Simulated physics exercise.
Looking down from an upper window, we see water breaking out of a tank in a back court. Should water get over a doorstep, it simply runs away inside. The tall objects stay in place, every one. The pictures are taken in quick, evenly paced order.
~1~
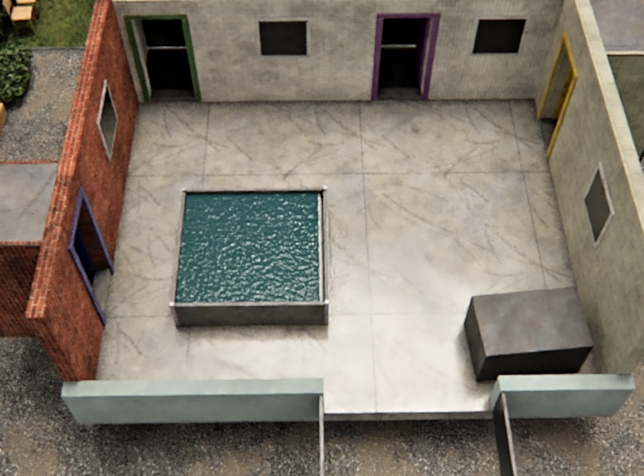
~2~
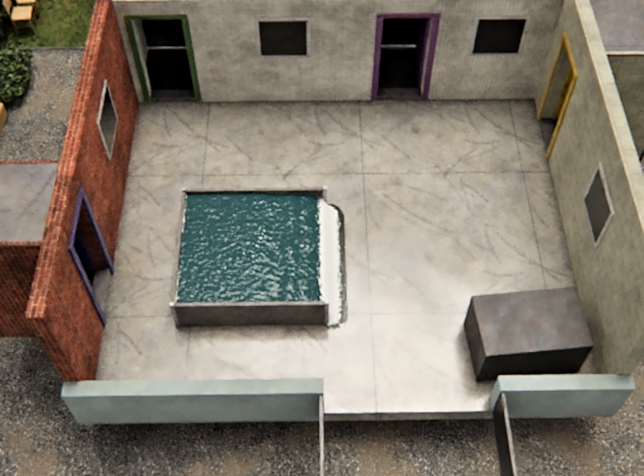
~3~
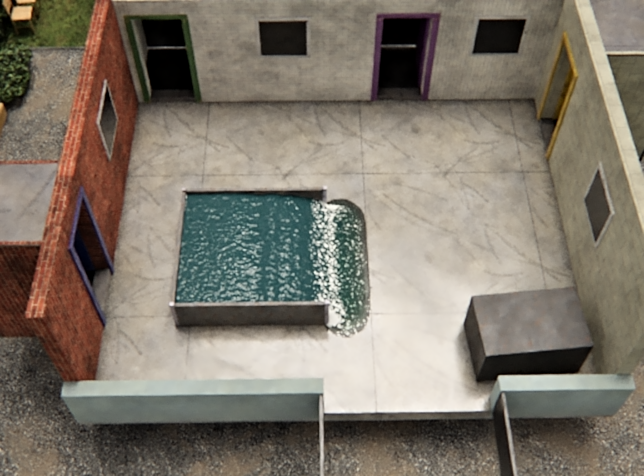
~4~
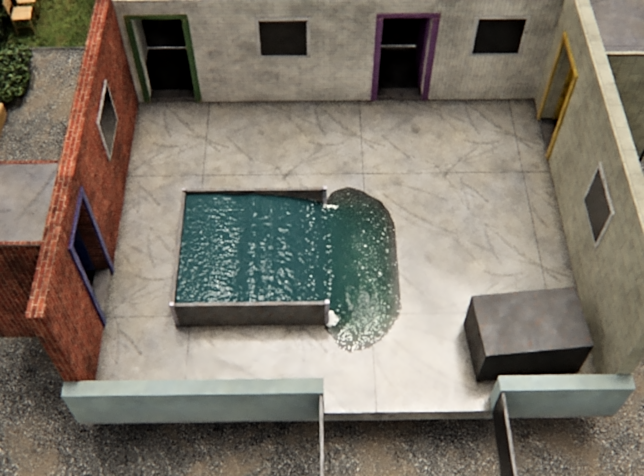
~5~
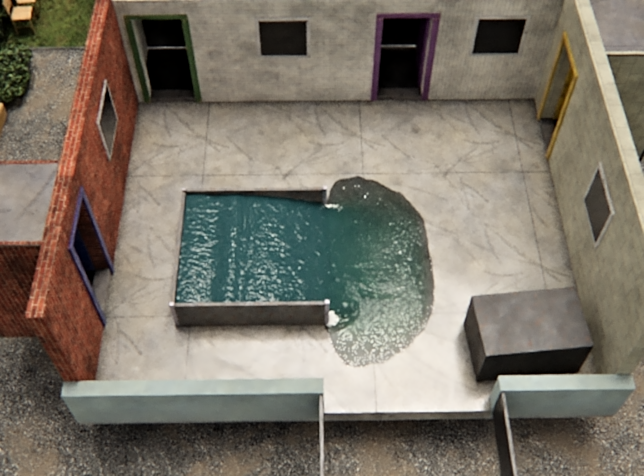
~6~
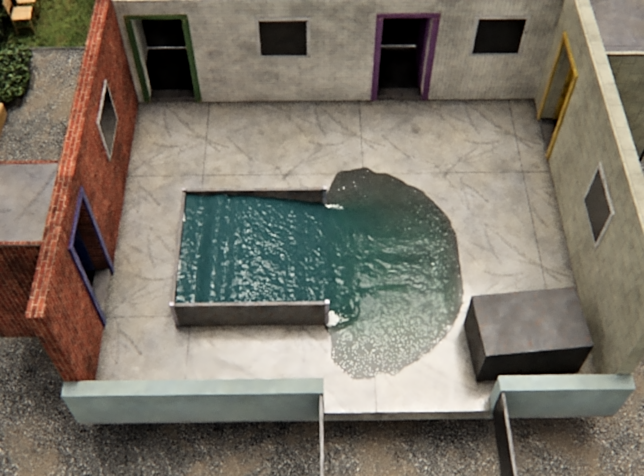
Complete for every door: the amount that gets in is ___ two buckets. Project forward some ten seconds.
Blue door: At most; green door: At most; purple door: At most; yellow door: More than.
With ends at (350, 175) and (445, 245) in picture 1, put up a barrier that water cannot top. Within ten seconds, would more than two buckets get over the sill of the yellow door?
Put simply, the yellow door misses the mark.
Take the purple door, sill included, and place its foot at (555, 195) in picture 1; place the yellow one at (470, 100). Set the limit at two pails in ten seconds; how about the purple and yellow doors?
The purple one goes over; the yellow one passes that mark.
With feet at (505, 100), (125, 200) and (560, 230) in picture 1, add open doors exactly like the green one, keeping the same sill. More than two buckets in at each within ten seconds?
Taking the new doors in the order given: The first tops it, the second comes up short, the third tops it.
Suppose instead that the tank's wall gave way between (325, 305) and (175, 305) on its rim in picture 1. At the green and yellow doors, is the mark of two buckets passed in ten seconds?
First green crosses the line, then yellow comes up short.
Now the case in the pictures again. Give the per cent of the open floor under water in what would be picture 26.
Some 50 per cent.
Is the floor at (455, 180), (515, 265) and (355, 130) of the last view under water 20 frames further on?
The three points read soaked through, soaked through and clear.
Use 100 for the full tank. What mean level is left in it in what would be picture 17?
Roughly 40 per cent.
A moment on, water covers 35 % of the floor; the blue door not reached, the green door not reached, the purple door not reached, the yellow door not reached.
Next, water covers 45 % of the floor; the blue door not reached, the green door not reached, the purple door not reached, the yellow door not reached.
Then, water covers 50 % of the floor; the blue door not reached, the green door not reached, the purple door wet at the sill, nothing in, the yellow door under two buckets in.
Later, water covers 60 % of the floor; the blue door not reached, the green door not reached, the purple door wet at the sill, nothing in, the yellow door over two buckets in.
In the end, water covers 90 % of the floor; the blue door wet at the sill, nothing in, the green door wet at the sill, nothing in, the purple door wet at the sill, nothing in, the yellow door far over two buckets in.
